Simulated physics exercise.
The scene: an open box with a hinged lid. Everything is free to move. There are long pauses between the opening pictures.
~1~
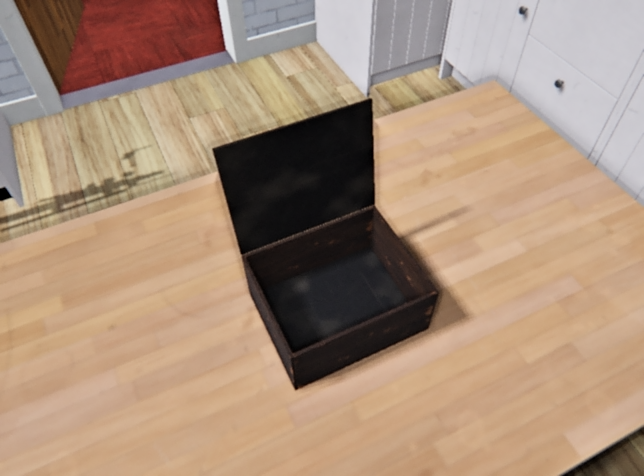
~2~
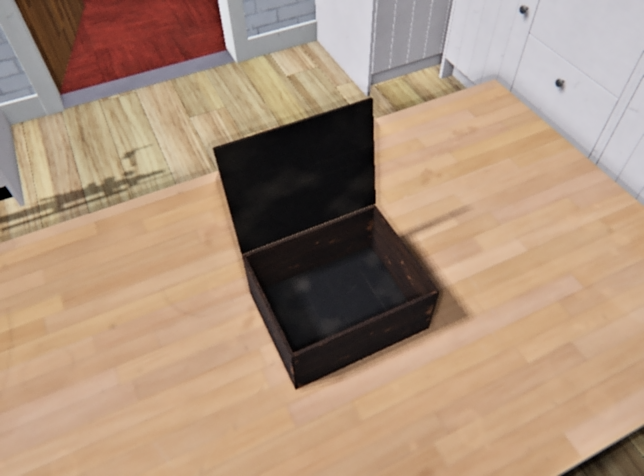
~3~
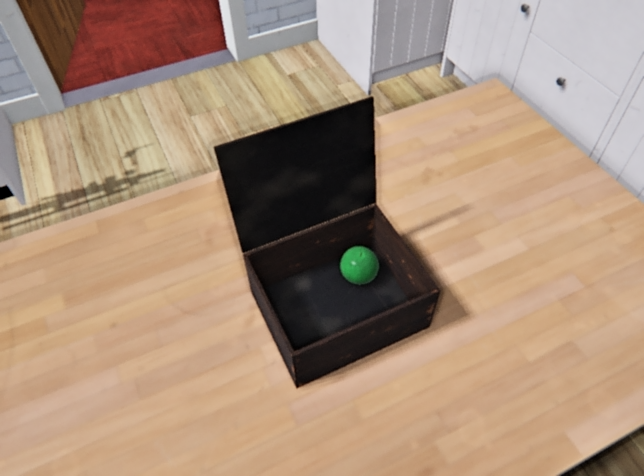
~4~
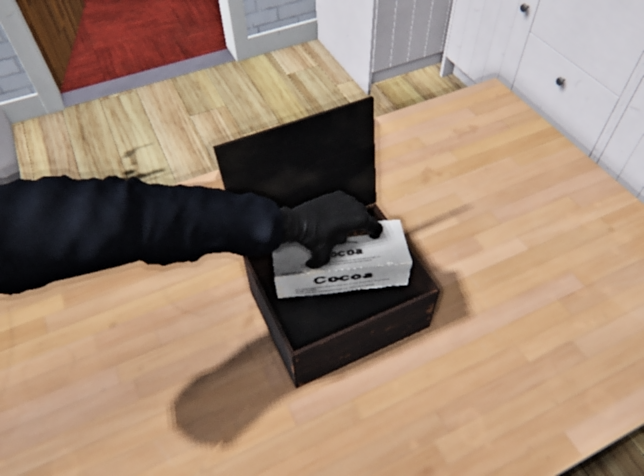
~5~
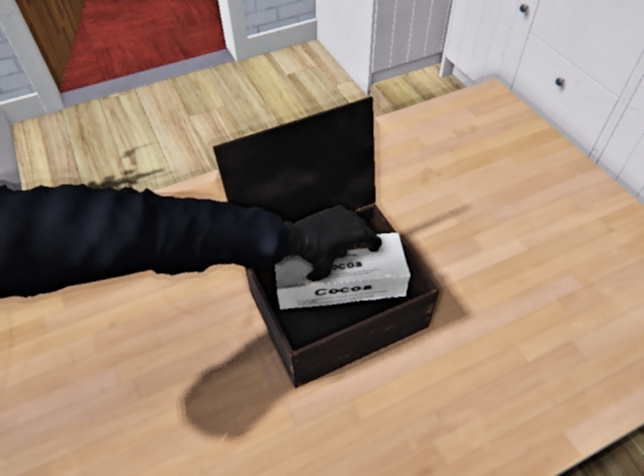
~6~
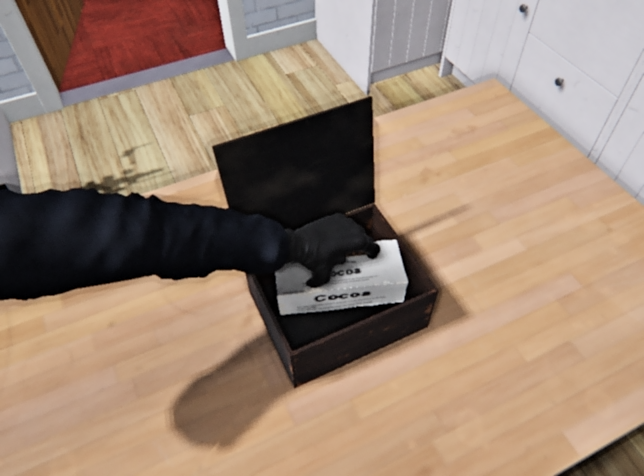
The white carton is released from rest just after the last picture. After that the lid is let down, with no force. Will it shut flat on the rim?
The lid shuts flat.
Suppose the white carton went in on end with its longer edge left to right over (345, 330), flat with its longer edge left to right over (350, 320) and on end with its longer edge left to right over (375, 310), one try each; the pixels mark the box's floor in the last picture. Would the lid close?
In the first case it will not close; in the second case it shuts flat; in the third case it stays ajar.
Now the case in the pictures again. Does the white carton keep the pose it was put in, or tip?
It keeps its pose.
Then, 1.20 s later than the last frame, lid starting down; white carton moved a little near (335, 299); green apple moved a little.
Then, 1.80 s later than the last frame, lid 39° above the rim; white carton moved a little near (335, 299); green apple moved a little.
When it is over, lid shut; moved from the start, white carton; green apple as before. End places, in pixels of the last picture, white carton near (335, 299).
